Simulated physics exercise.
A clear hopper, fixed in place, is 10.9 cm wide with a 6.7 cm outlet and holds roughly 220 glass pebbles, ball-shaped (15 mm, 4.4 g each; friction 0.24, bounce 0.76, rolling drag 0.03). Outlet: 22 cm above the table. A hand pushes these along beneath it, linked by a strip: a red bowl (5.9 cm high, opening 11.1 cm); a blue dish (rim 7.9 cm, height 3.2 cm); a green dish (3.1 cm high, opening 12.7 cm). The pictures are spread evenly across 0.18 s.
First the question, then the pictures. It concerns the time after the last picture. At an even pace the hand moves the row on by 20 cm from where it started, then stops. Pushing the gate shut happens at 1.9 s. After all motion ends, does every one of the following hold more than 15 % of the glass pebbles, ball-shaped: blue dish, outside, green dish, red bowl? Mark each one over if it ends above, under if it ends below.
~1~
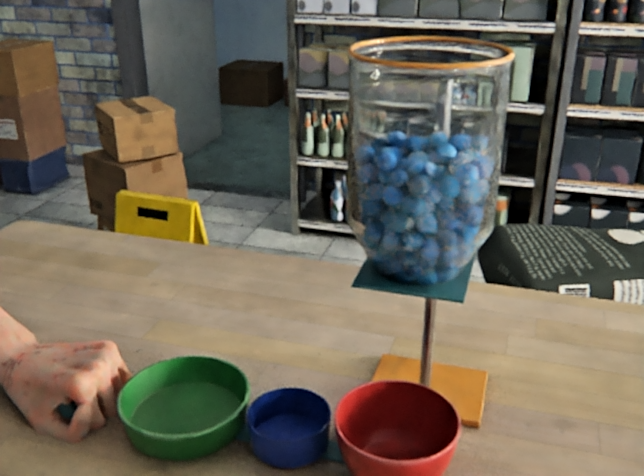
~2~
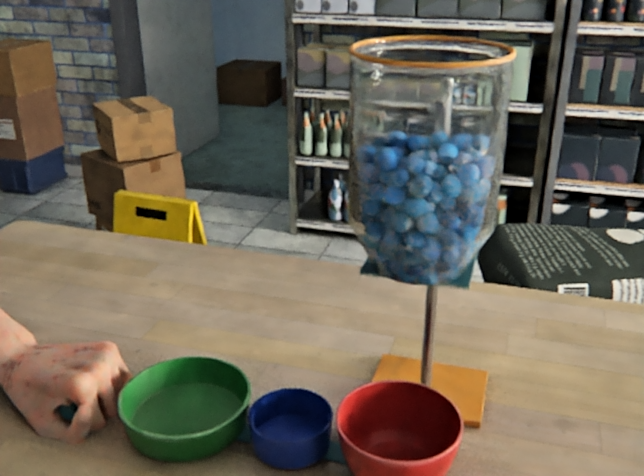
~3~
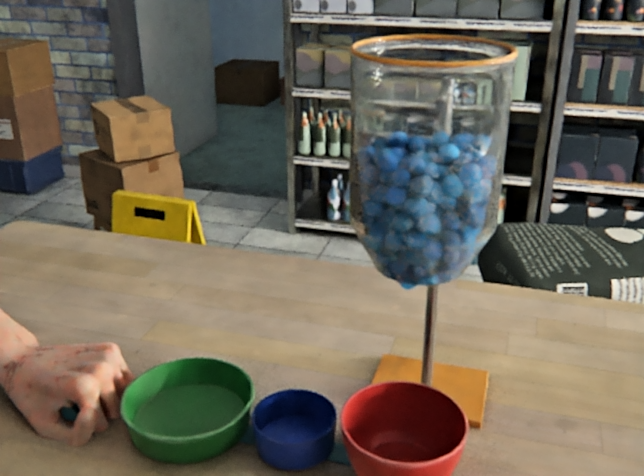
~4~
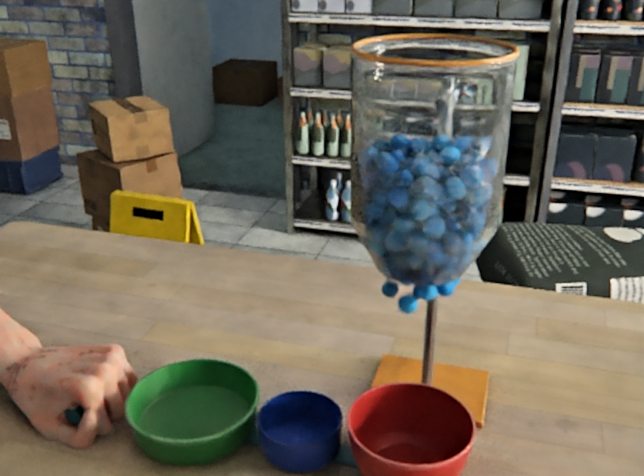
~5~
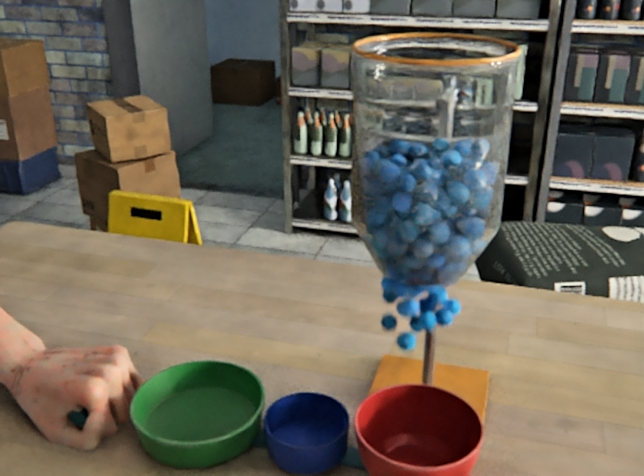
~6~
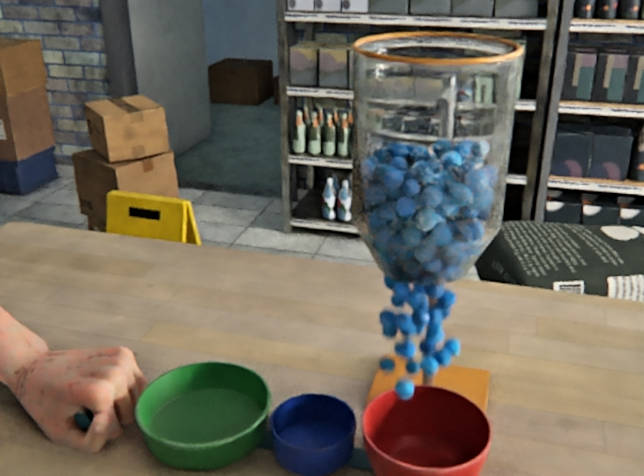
Blue dish over, outside everything over, green dish under, red bowl over.
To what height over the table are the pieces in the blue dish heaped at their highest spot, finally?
Height at rest: Around 5.5 cm.
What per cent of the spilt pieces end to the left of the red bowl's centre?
Something like 70 in a hundred.
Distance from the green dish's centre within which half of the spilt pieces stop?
That comes to around 44 centimetres.
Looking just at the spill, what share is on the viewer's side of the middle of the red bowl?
About 50% of the spill.
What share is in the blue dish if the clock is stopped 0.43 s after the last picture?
Roughly 15 per cent.
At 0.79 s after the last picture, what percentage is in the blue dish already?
Roughly 25 percent.
Then, 0.43 s after the last picture, red bowl 35 %, outside 10 %, blue dish 15 %, hopper 15 %, in the air 25 %; middle of all pieces on or above the table near (443, 403).
Then, 0.79 s after the last picture, red bowl 35 %, outside 30 %, green dish 5 %, blue dish 25 %; middle of all pieces on or above the table near (481, 469).
Then, 1.13 s after the last picture, red bowl 35 %, outside 35 %, green dish 5 %, blue dish 25 %; middle of all pieces on or above the table near (536, 472).
Then, 1.44 s after the last picture, red bowl 35 %, outside 35 %, green dish 5 %, blue dish 25 %.
In the end, red bowl 35 %, outside 35 %, green dish 5 %, blue dish 25 %, hopper 0 %.
